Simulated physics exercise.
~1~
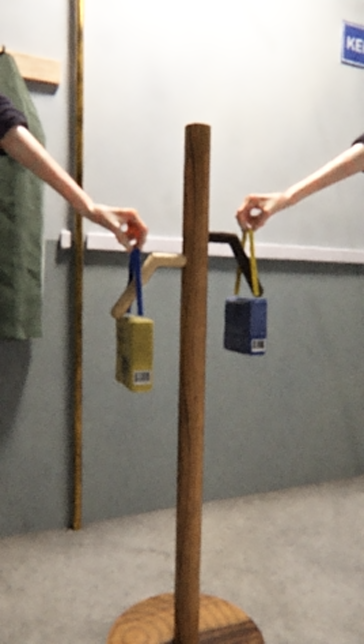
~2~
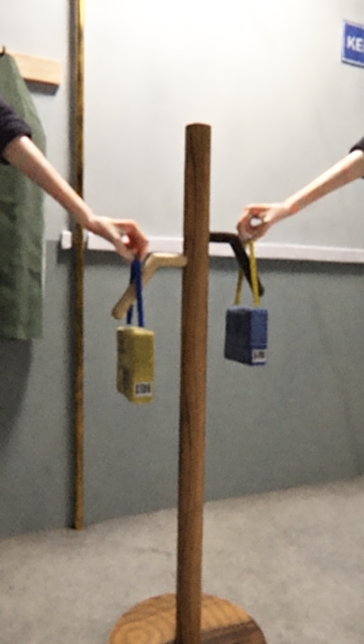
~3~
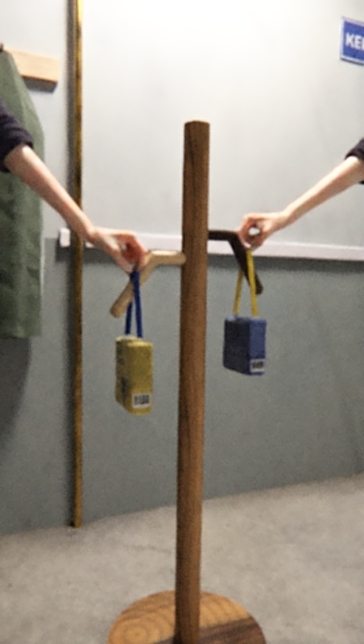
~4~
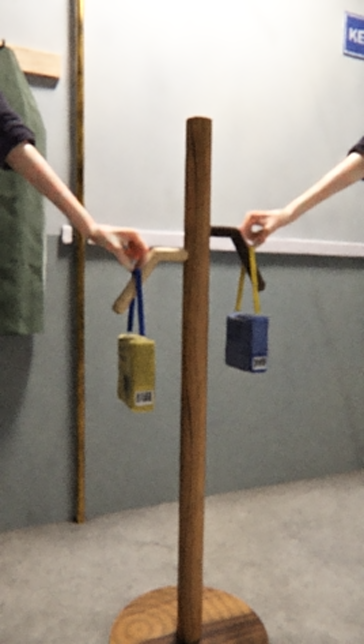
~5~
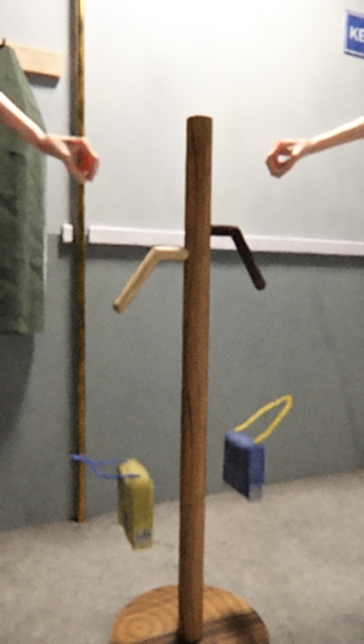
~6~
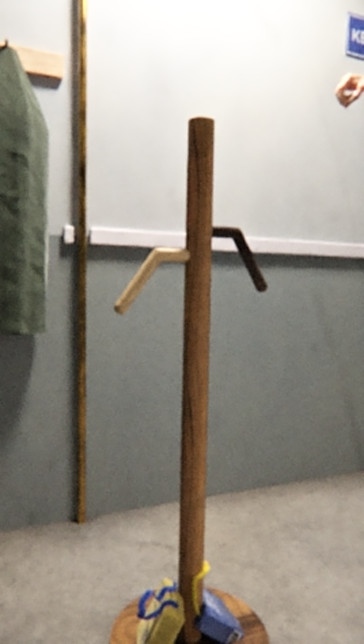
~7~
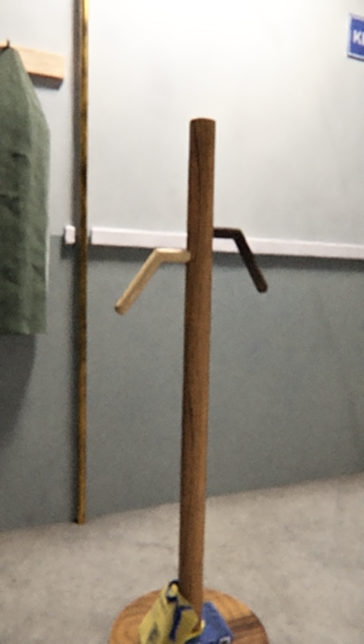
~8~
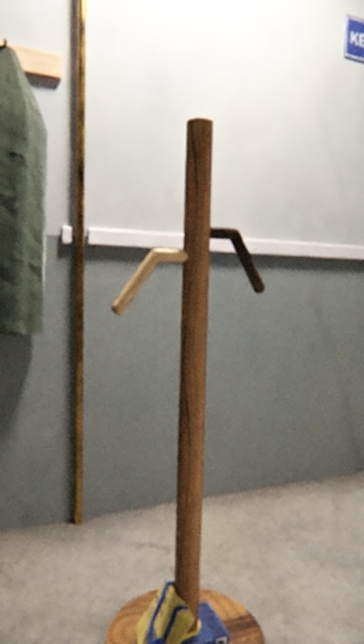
Two small pouches, yellow and blue, are lowered at the pegs, released, and drop to the post's base.
